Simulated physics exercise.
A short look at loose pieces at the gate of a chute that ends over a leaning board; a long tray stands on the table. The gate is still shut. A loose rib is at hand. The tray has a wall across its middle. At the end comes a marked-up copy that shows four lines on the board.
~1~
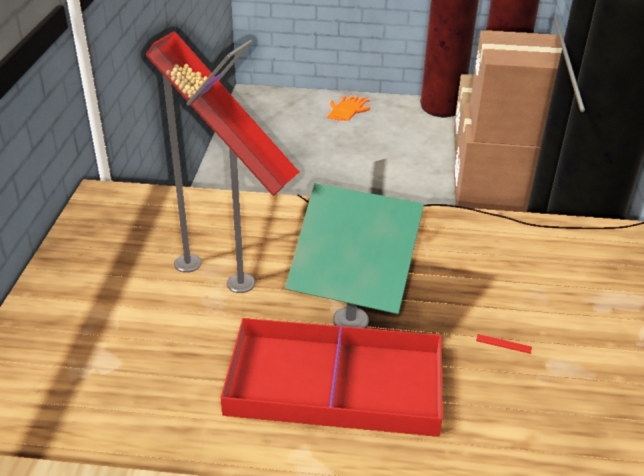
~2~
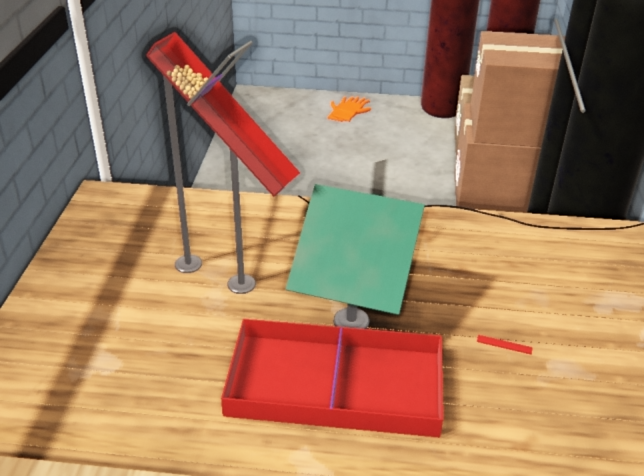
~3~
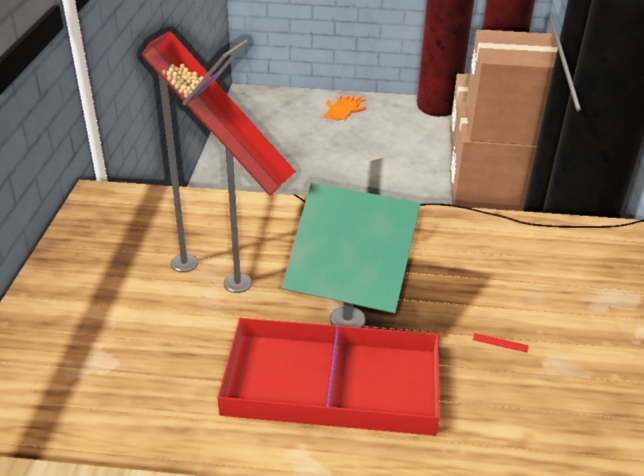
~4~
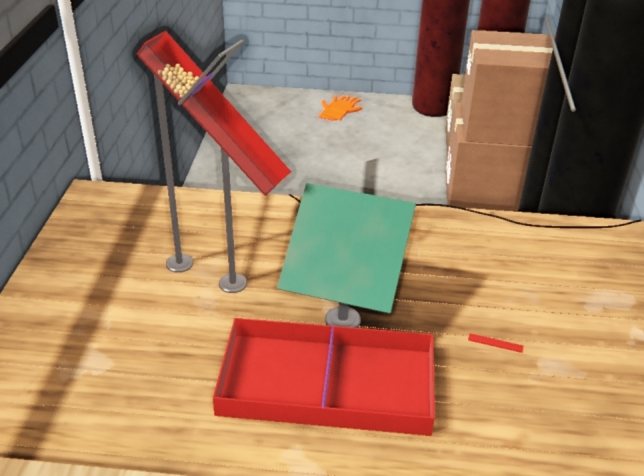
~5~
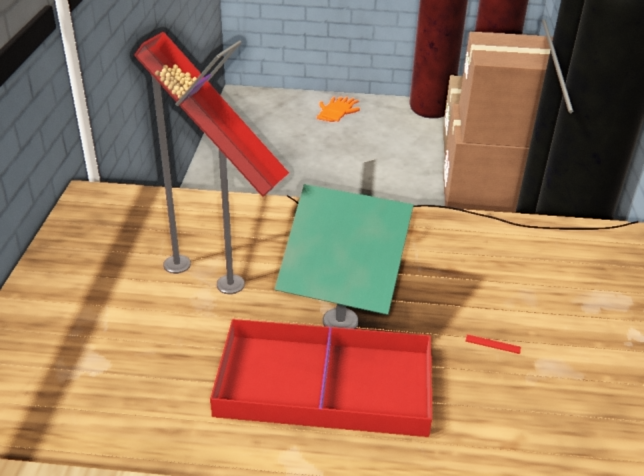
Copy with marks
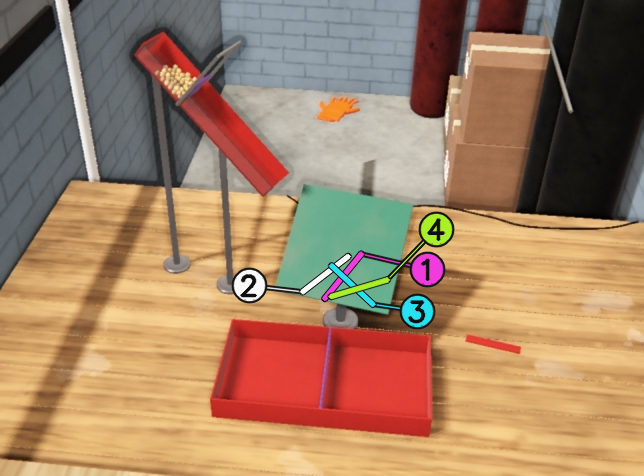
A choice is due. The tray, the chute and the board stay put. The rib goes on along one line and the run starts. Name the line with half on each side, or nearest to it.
Best: 3.
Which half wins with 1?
More lands on the left.
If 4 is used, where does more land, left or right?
The left half.
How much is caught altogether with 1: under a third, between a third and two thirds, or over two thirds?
It is over two thirds.
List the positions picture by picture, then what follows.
The first picture shows load behind the gate near (193, 82), dried chickpeas; lip of the chute near (281, 189), sloping fairly steeply.
The second picture shows middle of the board near (355, 247), tilted fairly steeply; middle of its low edge near (341, 302); of its high edge near (369, 194).
The third picture shows front corners of the tray near (218, 398) and (439, 418); front end of its middle wall near (327, 408); gate still shut near (207, 82).
The fourth picture shows middle of the load near (185, 82); lip near (273, 189).
The fifth picture shows middle of the load near (182, 83); lip near (271, 190).
On the marked copy, line 1 from (361, 253) to (324, 298); line 2 from (348, 256) to (302, 291); line 3 from (331, 265) to (372, 304); line 4 from (387, 279) to (331, 296).
With 1, of what is caught, the bulk in the left half, a small share in the right.
With 2, of what is caught, the bulk in the left half, a small share in the right.
With 3, of what is caught, close to half in the left half, close to half in the right.
With 4, of what is caught, the bulk in the left half, close to a quarter in the right.
